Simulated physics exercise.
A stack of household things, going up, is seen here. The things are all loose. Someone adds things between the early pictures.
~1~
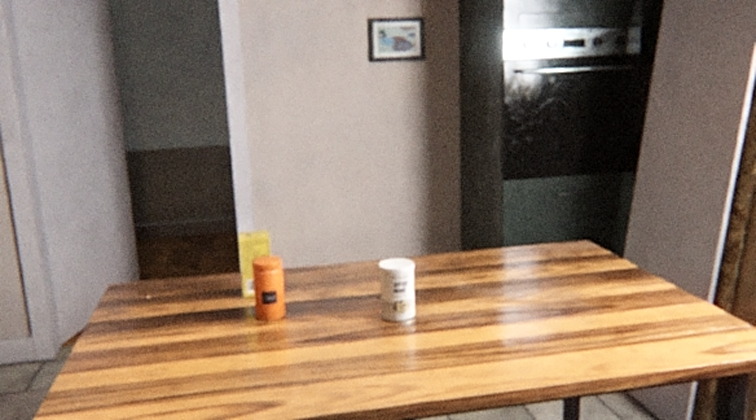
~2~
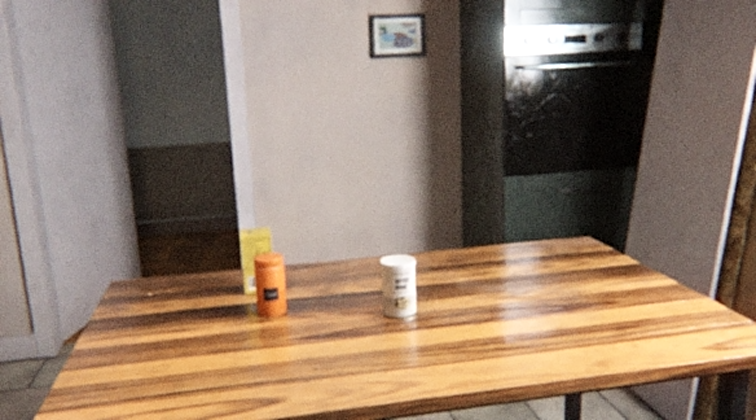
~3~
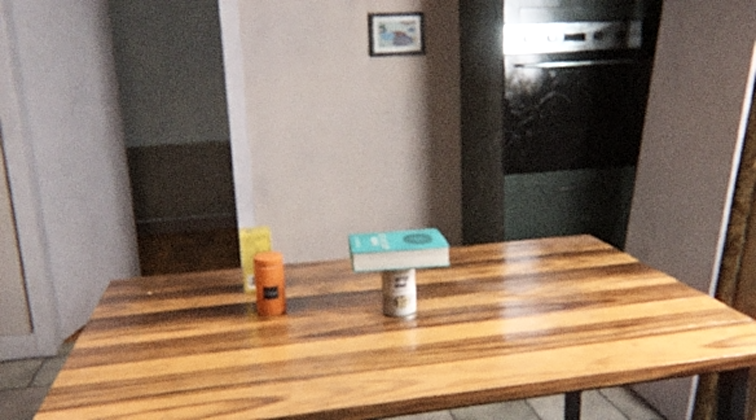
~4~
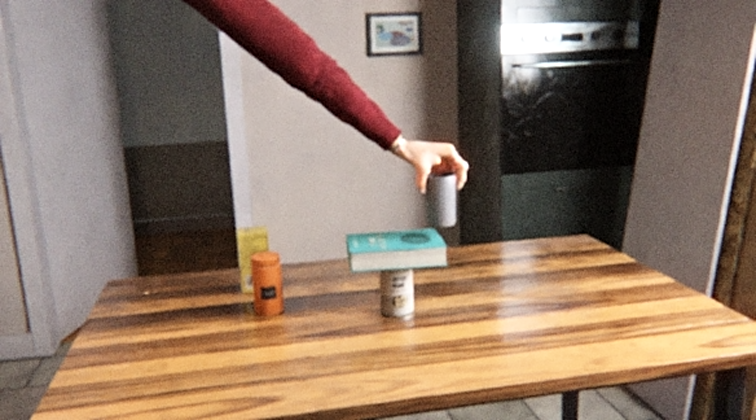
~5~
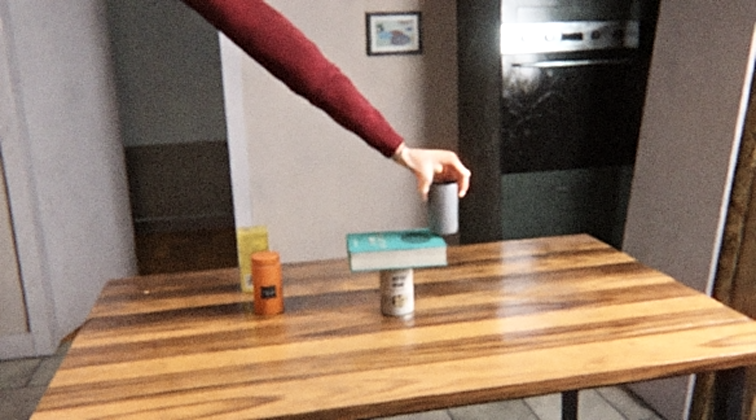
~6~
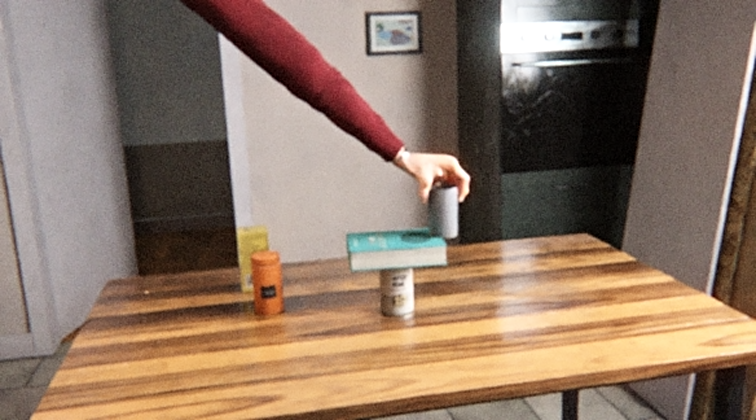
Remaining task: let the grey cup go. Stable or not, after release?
Not stable.
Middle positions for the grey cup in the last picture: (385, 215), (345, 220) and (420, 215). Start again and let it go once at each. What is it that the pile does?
For the first case the pile survives; for the second, it falls over; for the third, it survives.
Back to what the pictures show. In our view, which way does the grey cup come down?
Result: Further right.
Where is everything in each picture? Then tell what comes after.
In the first frame, the last thing is not in view yet; orange jar (269, 288).
In the second frame, the last thing is not in view yet; yellow carton (258, 260).
In the third frame, the last thing is not in view yet; orange jar (270, 284).
In the fourth frame, still above its spot; grey cup (441, 199); yellow carton (255, 259).
In the fifth frame, still above its spot; grey cup (443, 207); orange jar (267, 283).
In the sixth frame, set down, still held; grey cup (443, 211); yellow carton (255, 258).
Then, 0.40 s past the last view, grey cup now fallen.
Then, 0.50 s past the last view, things are still on the move.
Then, 1.80 s past the last view, nothing new.
Finally, fallen, grey cup; the other 4 still in place. Final places as the last picture's camera would see them, grey cup near (476, 290). The pile loses its balance.
